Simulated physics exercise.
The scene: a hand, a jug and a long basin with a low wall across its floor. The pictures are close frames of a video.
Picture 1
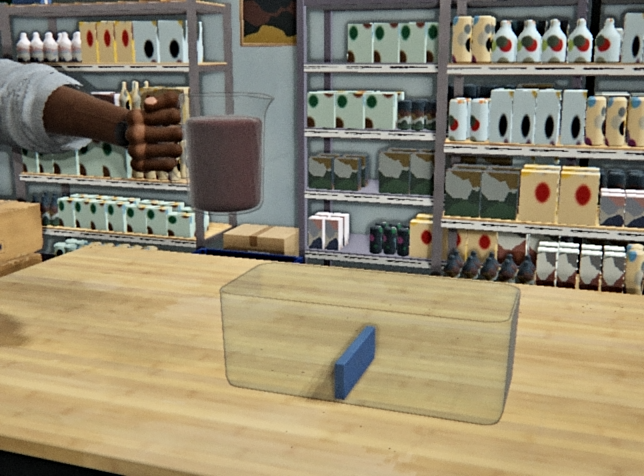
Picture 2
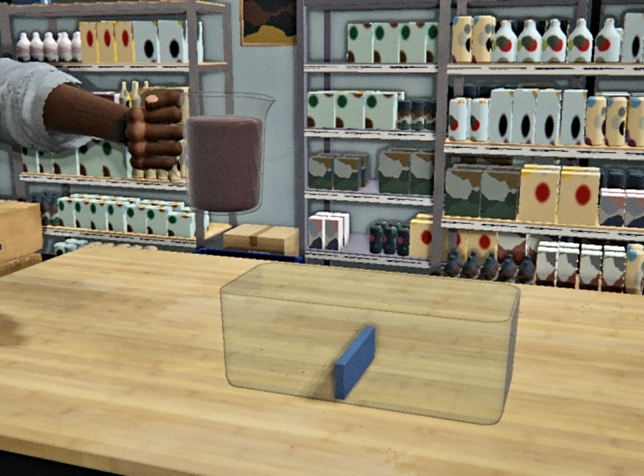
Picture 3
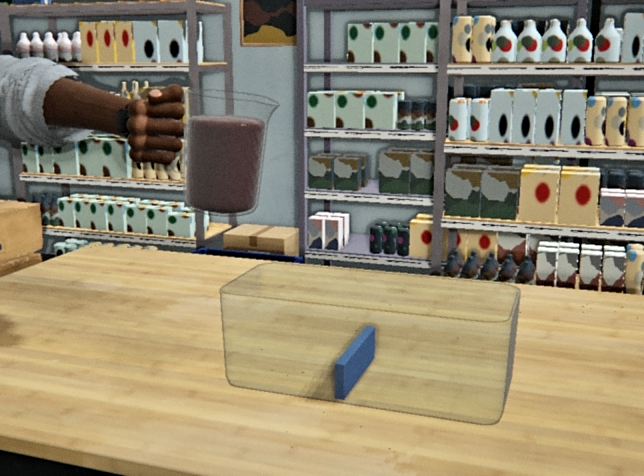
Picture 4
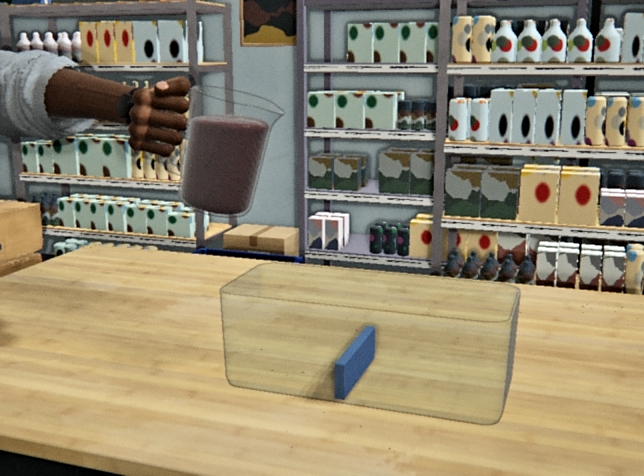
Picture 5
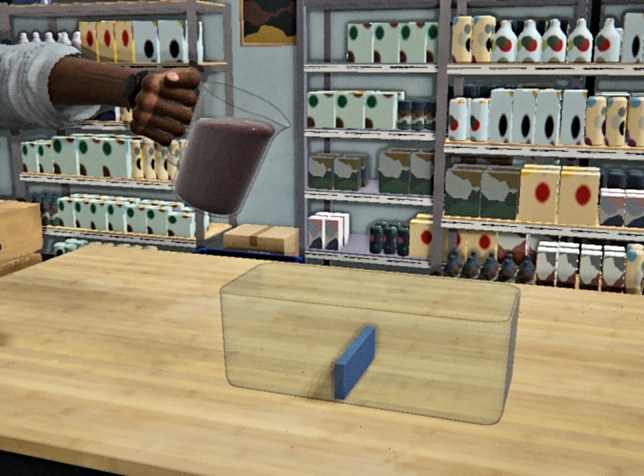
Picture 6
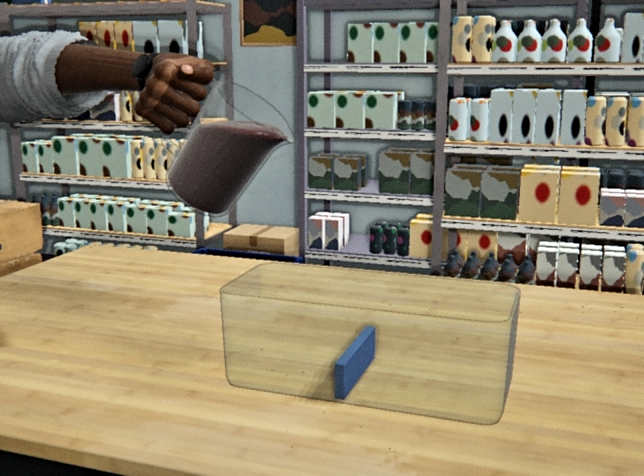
A hand at the left holds a clear jug of dark liquid upright above a wooden counter, beside a long clear basin with a low blue wall across its floor. The hand tilts the jug to the right, slightly then more steeply, until the liquid reaches near its spout, while the basin stays still and empty.
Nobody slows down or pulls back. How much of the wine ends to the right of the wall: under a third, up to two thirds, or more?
The share right of the wall is less than a third.
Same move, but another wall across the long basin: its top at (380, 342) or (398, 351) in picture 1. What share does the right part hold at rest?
First some 5, then 10 per cent.
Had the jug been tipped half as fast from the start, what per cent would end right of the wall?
It comes to 15 per cent or so.
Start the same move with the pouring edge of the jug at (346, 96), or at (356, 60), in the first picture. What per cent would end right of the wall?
Roughly 90 per cent, and 85 per cent.
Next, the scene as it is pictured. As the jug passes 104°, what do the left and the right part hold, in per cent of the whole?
The left part 15 per cent, the right part 0.
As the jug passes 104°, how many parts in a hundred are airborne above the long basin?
Close to 25 per cent.
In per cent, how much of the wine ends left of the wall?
Near 85 %.
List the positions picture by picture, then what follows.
The first picture shows tilt 0°; pouring edge (273, 97); surface from (192, 118) to (261, 120); the long basin's rim runs from (241, 278) to (515, 306); the wall's top is at (356, 345).
The second picture shows tilt 2°; pouring edge (274, 99); surface from (193, 117) to (262, 121).
The third picture shows tilt 6°; pouring edge (278, 104); surface from (196, 116) to (265, 123).
The fourth picture shows tilt 14°; pouring edge (284, 113); surface from (198, 118) to (269, 124).
The fifth picture shows tilt 24°; pouring edge (290, 126); surface from (197, 131) to (276, 127).
The sixth picture shows tilt 36°; pouring edge (294, 141); surface from (190, 143) to (287, 133).
A moment on, the jug is tipped right over and 59 per cent is still to pour, 14 is left of the wall and 1 right of it.
Next, the jug is tipped right over and 9 per cent is still to pour, 73 is left of the wall and 2 right of it.
Then the jug is tipped right over and 0 per cent is still to pour, 85 is left of the wall and 5 right of it.
Later the jug is tipped right over and 0 per cent is still to pour, 85 is left of the wall and 7 right of it.
In the end 85 per cent lies left of the wall, 8 right of it and 8 outside.
